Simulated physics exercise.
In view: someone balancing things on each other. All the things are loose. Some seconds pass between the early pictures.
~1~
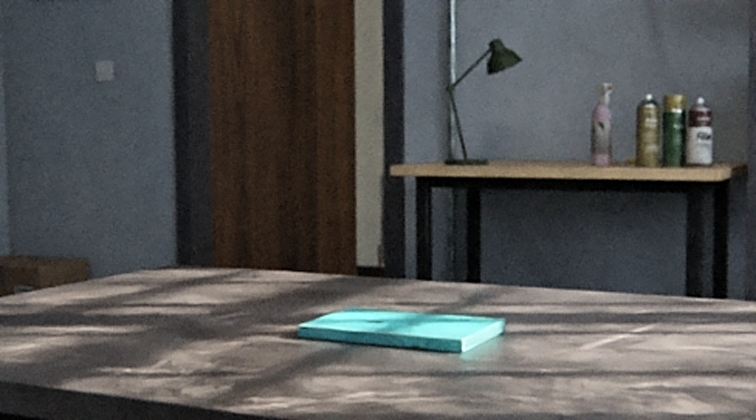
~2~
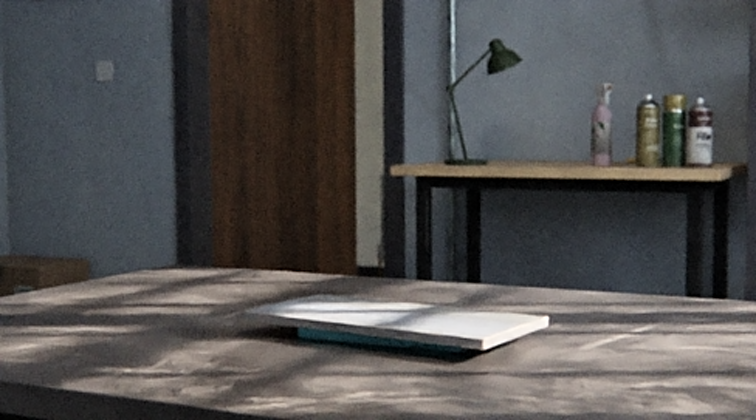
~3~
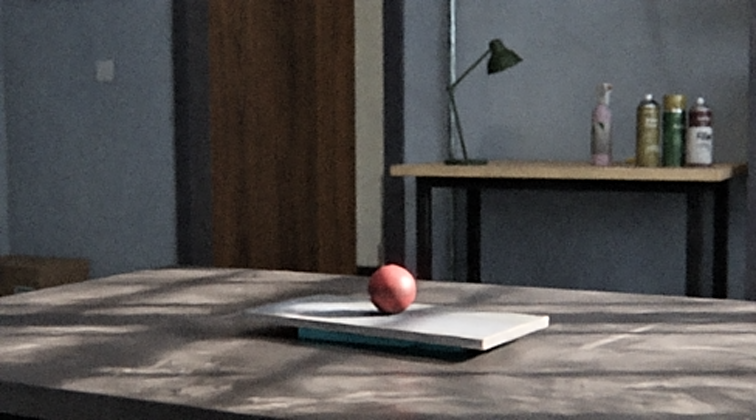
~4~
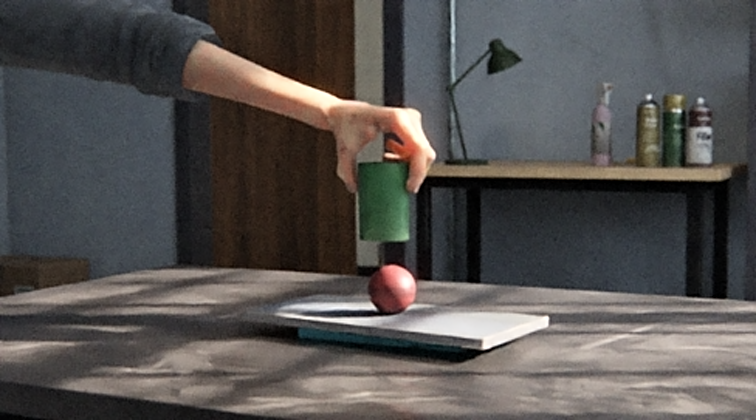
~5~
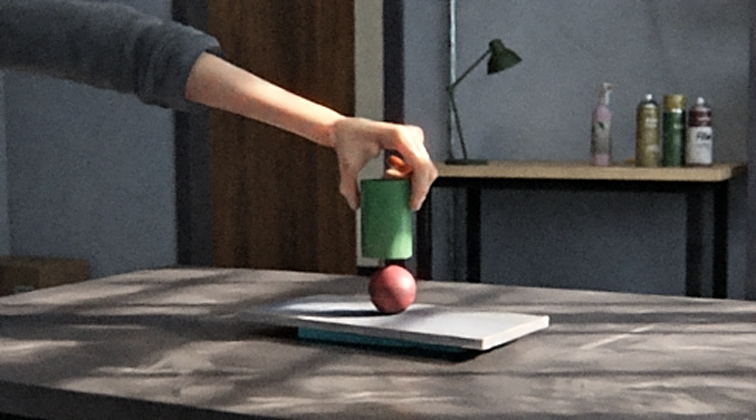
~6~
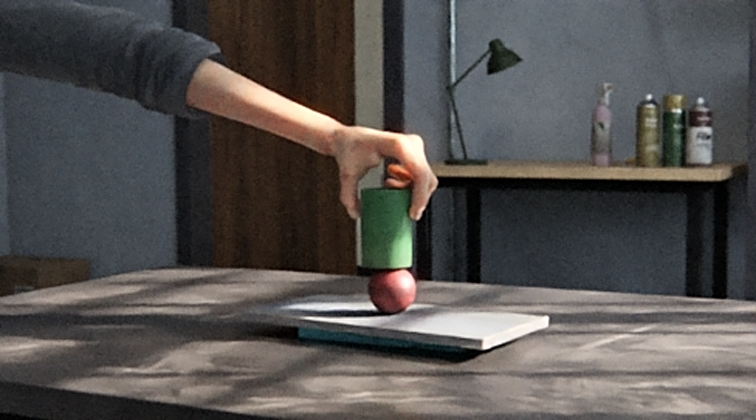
The footage shows a turquoise block on a table, then a grey board lying across it and a red ball on the board, before a hand reaches in from the left and lowers a green cup onto the ball.
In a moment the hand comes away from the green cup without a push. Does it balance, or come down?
The pile comes apart.
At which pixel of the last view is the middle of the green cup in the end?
Near (279, 284).
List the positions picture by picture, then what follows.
The last thing is not in view yet, in the first picture.
The last thing is not in view yet, in the second picture.
The last thing is not in view yet; grey board (392, 318), in the third picture.
Still above its spot; green cup (384, 201); red ball (392, 290), in the fourth picture.
Still above its spot; green cup (386, 218), in the fifth picture.
Set down, still held; green cup (386, 227); grey board (392, 318), in the sixth picture.
Then, 0.40 s later than the last frame, green cup now fallen.
Then, 0.60 s later than the last frame, red ball moved a little.
When it is over, fallen, green cup; the other 3 as before. End places, in pixels of the last picture, green cup near (279, 284). The pile gives way.
